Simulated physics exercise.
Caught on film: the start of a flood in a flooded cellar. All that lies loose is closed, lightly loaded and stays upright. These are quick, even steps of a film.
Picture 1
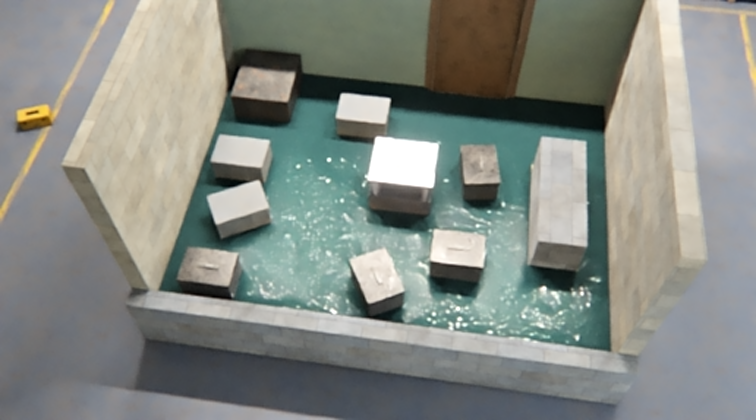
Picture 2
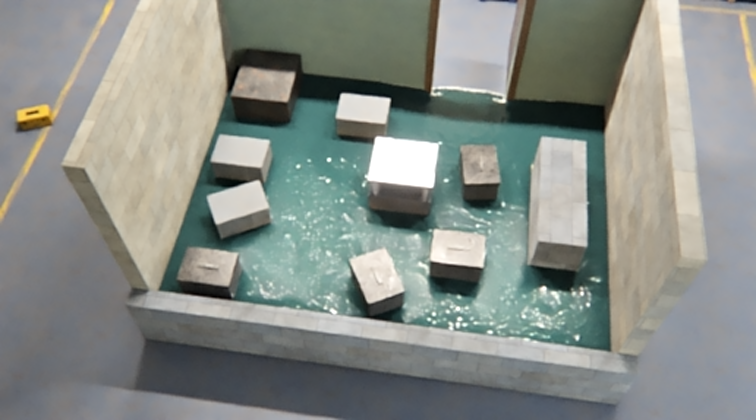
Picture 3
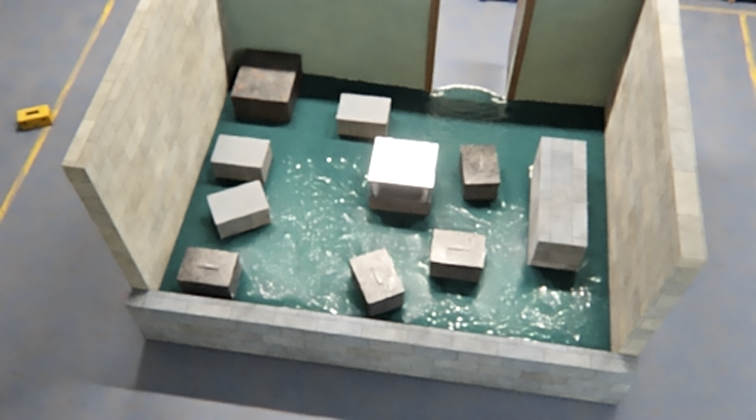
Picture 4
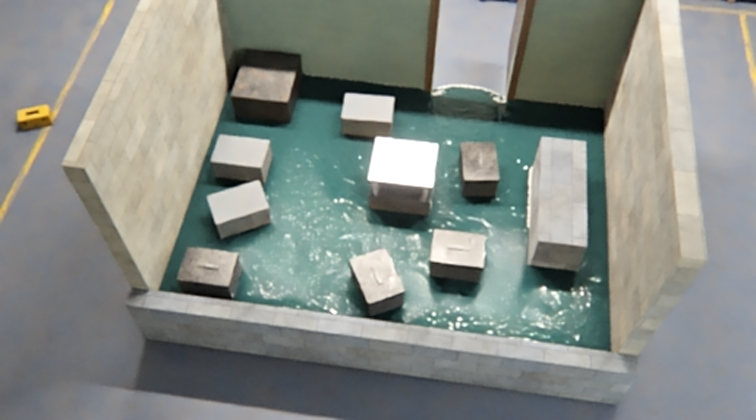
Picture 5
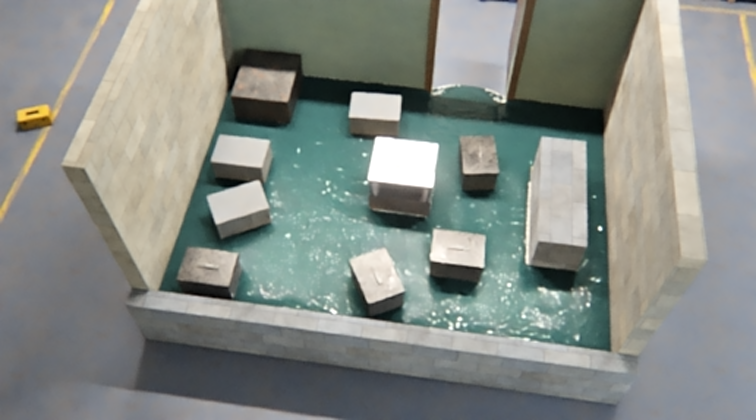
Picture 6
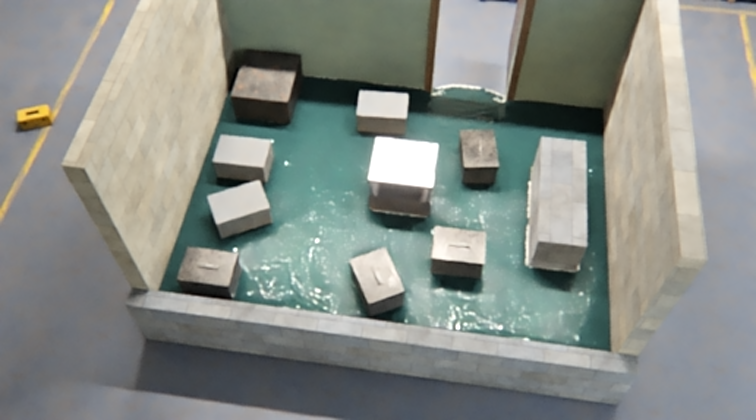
A flooded cellar with pale block walls and a green back wall stands on a blue-grey floor, seen from high above its low front wall by a still camera. Grey, white and dark brown boxes sit in rippling teal water, with a brown door at the back. The door gives way to an open gap, water ripples at the threshold, and a pale crate drifts slightly right before a dark chest shifts slightly backward.
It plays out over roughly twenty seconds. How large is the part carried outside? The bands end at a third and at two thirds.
Share: One to two thirds.
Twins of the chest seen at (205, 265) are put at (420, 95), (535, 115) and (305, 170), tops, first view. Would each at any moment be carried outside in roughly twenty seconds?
In that order: Washed out, washed out, out.
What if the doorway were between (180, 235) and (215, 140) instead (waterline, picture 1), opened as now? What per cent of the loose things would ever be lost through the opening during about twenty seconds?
Close to 90 %.
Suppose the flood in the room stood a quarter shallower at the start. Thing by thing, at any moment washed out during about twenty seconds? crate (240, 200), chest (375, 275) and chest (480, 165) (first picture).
In turn: Kept in, stays, carried outside.
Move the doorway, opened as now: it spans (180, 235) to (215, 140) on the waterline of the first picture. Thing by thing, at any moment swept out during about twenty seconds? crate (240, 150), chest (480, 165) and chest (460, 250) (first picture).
One after the other: Through, left behind, out.
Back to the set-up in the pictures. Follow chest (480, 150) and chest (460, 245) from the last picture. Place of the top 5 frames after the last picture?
Near (491, 104) and (474, 216).
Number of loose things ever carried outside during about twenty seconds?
The number is 3.
A moment on, 0 of 7 are out; 7 afloat.
Next, 2 of 7 are out; 5 afloat.
Later, 3 of 7 are out; 4 afloat.
In the end, 3 of 7 are out; 4 afloat.
